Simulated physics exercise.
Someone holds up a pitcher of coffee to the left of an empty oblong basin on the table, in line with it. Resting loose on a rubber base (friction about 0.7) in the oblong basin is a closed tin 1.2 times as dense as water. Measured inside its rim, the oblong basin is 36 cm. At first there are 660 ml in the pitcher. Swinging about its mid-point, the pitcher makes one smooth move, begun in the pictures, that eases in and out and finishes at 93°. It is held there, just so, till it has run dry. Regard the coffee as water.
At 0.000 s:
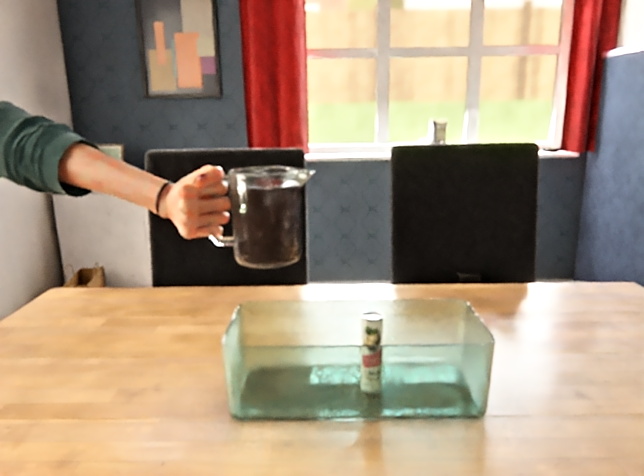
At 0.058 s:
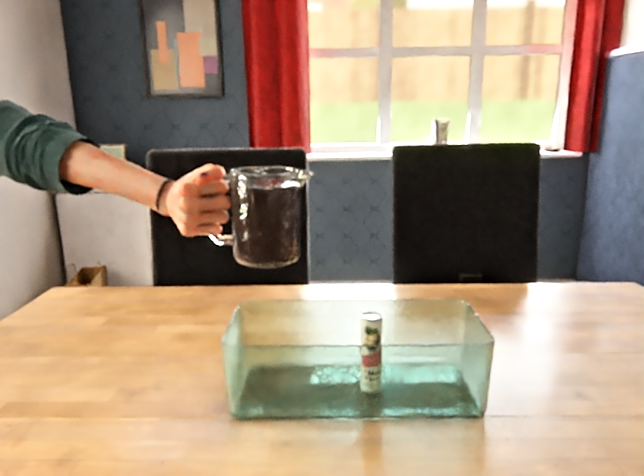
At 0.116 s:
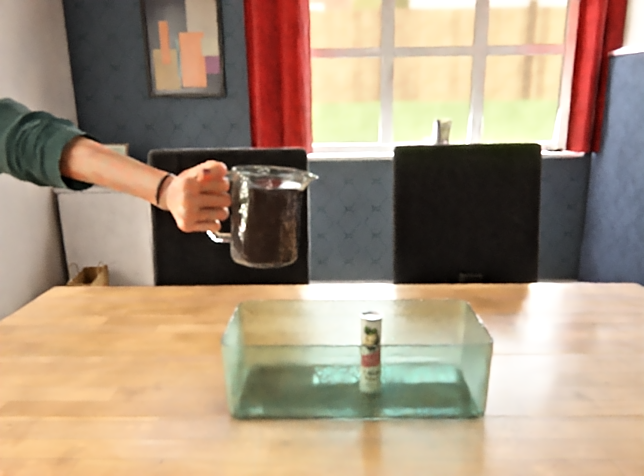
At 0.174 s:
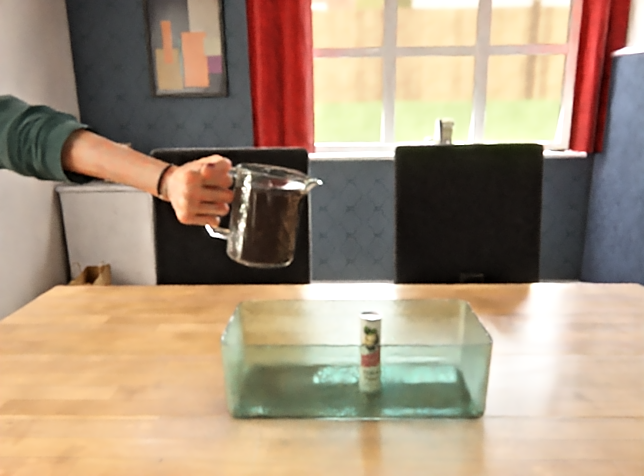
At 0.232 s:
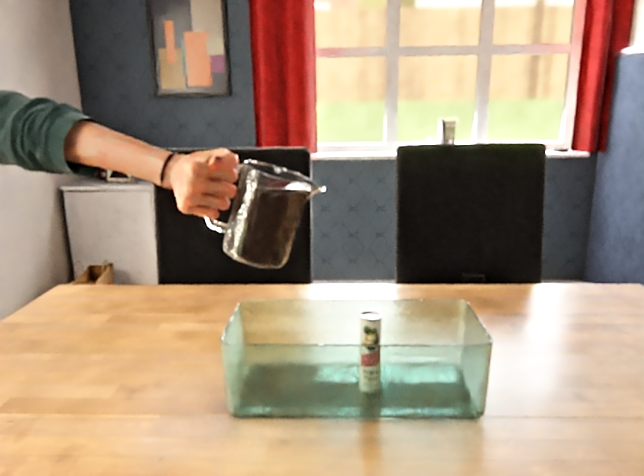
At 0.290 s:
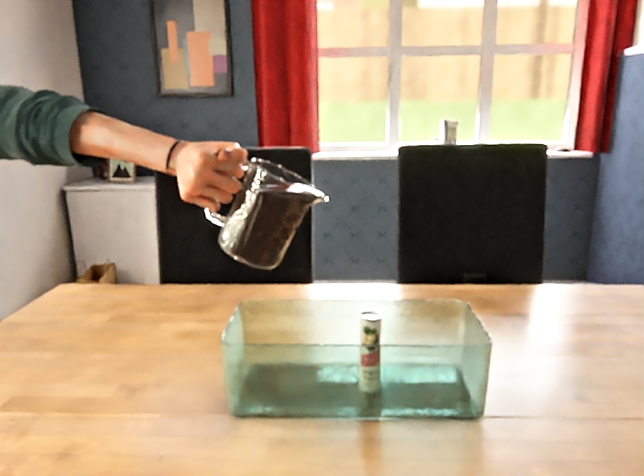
The clip opens on a hand holding a glass pitcher of dark liquid nearly upright above a wooden table, up and left of a small tin standing in a clear oblong basin. The hand then tilts the pitcher steadily to the right, its spout dipping slightly while the basin and tin stay still.
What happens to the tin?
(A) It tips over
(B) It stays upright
A.
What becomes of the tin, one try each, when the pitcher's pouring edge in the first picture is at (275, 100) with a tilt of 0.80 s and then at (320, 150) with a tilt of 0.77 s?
Try 1: Tipped over; try 2: Still standing.
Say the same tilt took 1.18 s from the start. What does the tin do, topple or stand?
The tin tumbles.
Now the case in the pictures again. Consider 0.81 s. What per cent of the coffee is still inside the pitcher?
Close to 34 percent of the whole amount.
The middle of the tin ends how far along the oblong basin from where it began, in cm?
Net tin displacement: Roughly 8.0 cm.
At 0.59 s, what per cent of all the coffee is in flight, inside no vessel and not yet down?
I'd put it at about 22 percent.
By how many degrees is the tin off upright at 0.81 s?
Tilt: Around 0°.
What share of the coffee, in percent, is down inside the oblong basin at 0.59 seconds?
Around 6 percent.
After 0.59 s the tilt is 78° and 73 per cent is still to pour; the tin stands where it began.
After 0.81 s the tilt is 93° and 34 per cent is still to pour; the tin stands where it began.
After 1.05 s the tilt is 93° and 12 per cent is still to pour; the tin leans 22°.
After 1.30 s the tilt is 93° and 5 per cent is still to pour; the tin lies on its side.
In the end the tin lies on its side.
